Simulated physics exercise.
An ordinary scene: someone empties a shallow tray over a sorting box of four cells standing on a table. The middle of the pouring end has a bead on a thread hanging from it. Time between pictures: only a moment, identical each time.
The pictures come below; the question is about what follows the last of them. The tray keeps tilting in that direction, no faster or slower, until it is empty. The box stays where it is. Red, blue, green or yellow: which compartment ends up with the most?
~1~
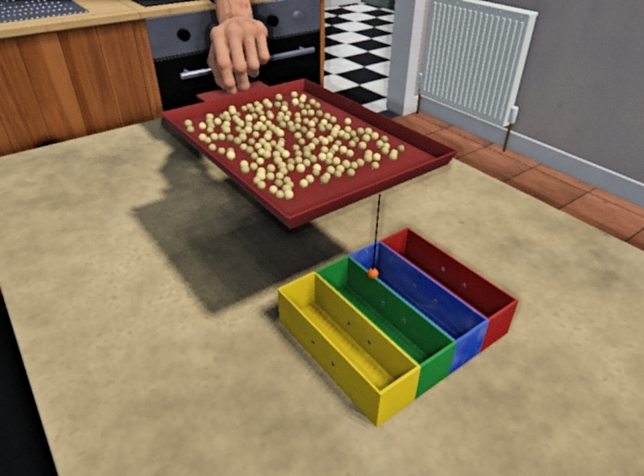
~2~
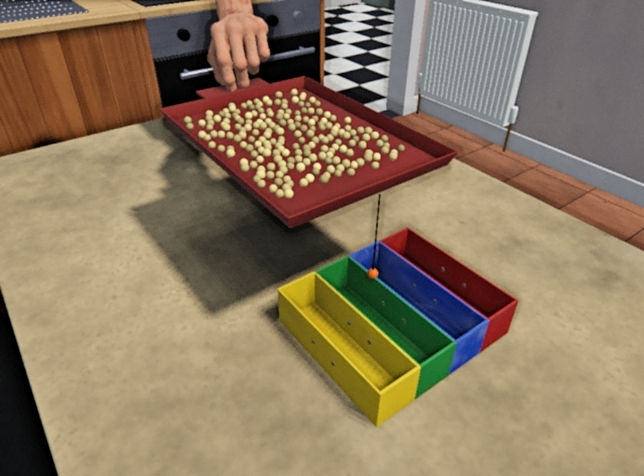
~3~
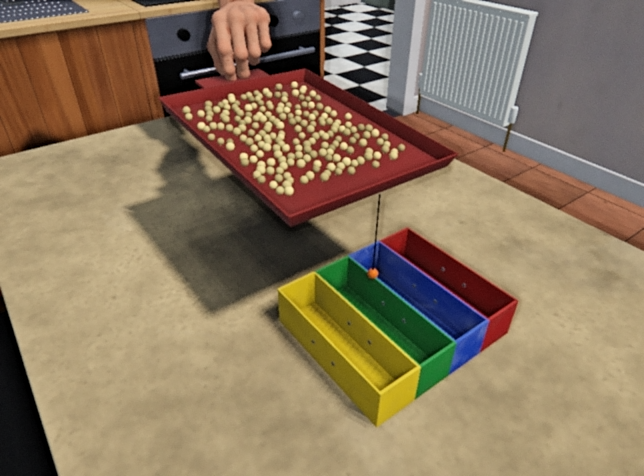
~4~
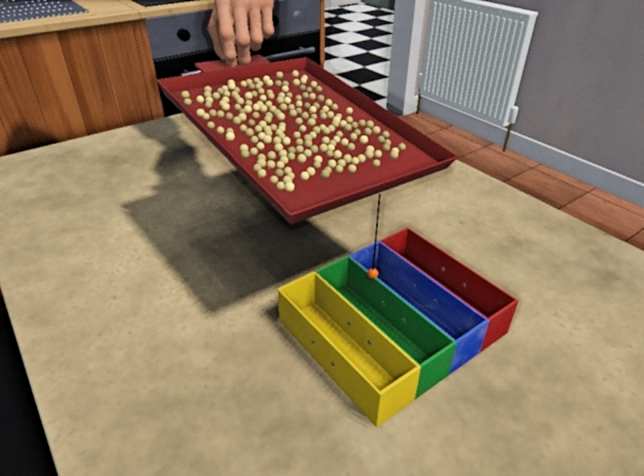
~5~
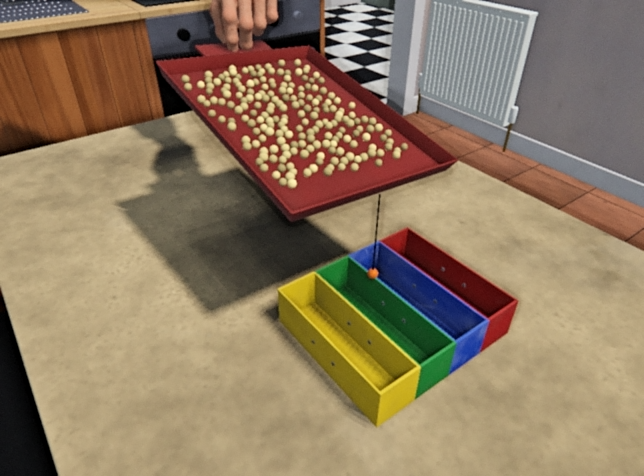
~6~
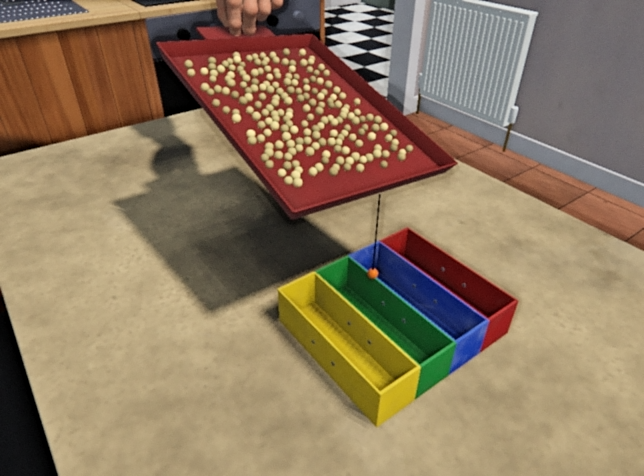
The red one.
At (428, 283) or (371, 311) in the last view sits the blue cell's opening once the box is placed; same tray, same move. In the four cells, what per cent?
First some 90, then 10 per cent.
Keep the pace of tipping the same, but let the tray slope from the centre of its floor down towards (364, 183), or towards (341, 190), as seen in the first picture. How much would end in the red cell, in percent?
Lab note: Try one about 10 %, try two 0 %.
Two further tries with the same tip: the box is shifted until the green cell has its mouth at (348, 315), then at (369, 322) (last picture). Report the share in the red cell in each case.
30 and 40 %.
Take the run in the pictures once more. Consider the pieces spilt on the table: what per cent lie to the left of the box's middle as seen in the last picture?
Near 0 per cent.
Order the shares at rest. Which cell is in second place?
Second place goes to blue.
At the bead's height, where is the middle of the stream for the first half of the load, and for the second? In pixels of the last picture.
Initially about (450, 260); subsequently about (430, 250).
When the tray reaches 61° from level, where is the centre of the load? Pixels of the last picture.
(427, 180).
Soon, tray tipped steeply; about two thirds on the tray; a small part in the red cell; a small part in the blue cell; a stray few in the green cell; a small part falling or outside the box.
A while on, tray tipped right over; a stray few on the tray; about half in the red cell; about a quarter in the blue cell; a stray few in the green cell; about a quarter falling or outside the box.
Towards the end, tray tipped past a quarter turn; about half in the red cell; about a quarter in the blue cell; a stray few in the green cell; a stray few in the yellow cell; about a quarter falling or outside the box.
Finally, tray tipped past a quarter turn; about half in the red cell; about a quarter in the blue cell; a stray few in the green cell; a stray few in the yellow cell; about a quarter outside the box.
